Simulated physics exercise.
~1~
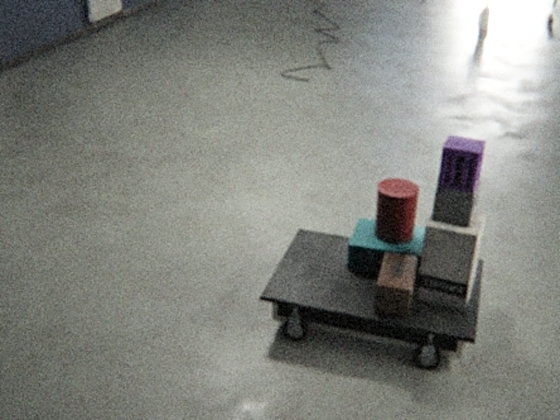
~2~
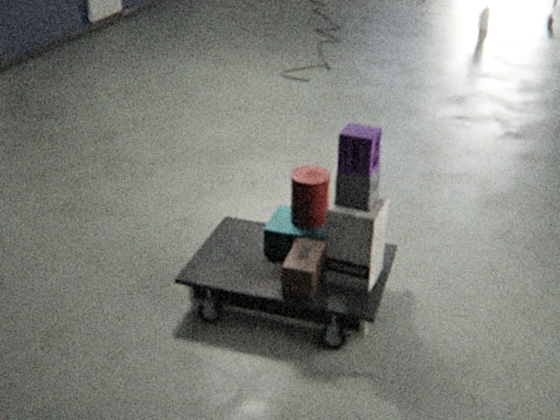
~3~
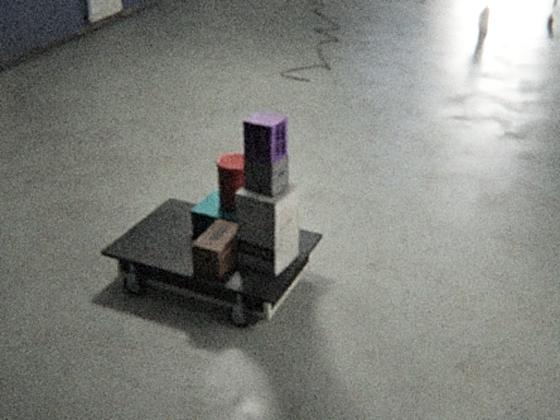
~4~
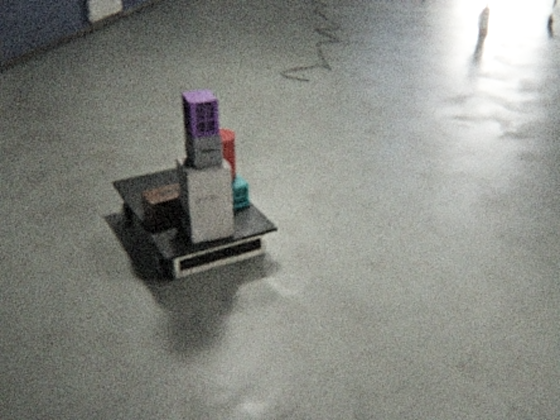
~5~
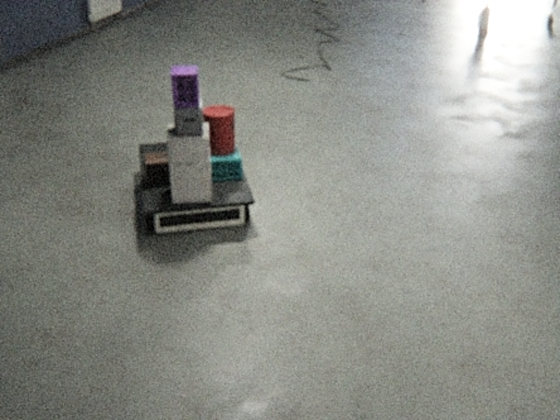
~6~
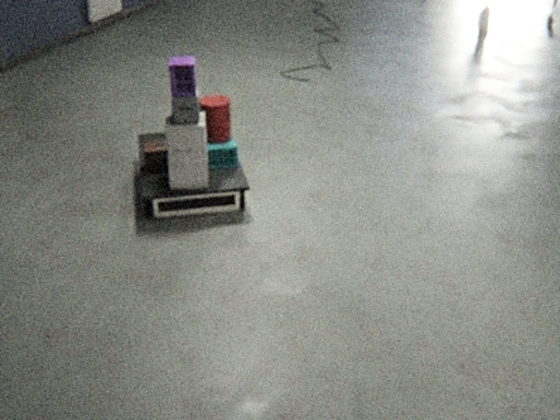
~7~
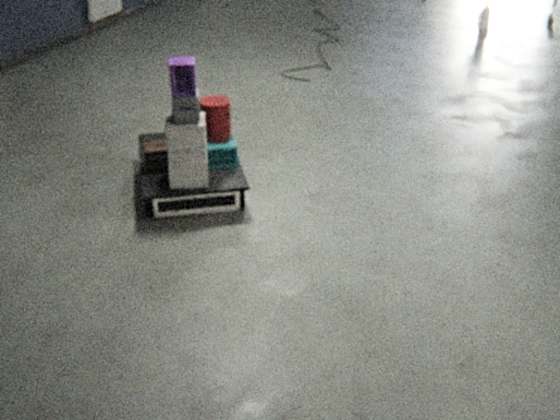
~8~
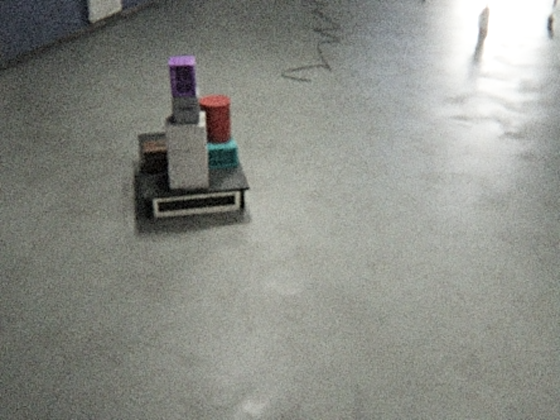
Across a smooth grey floor, a low dark cart stacked with boxes, a red pail and a purple crate on top rolled left, swung around as it moved away, then stopped near the left side with its whole load still in place.
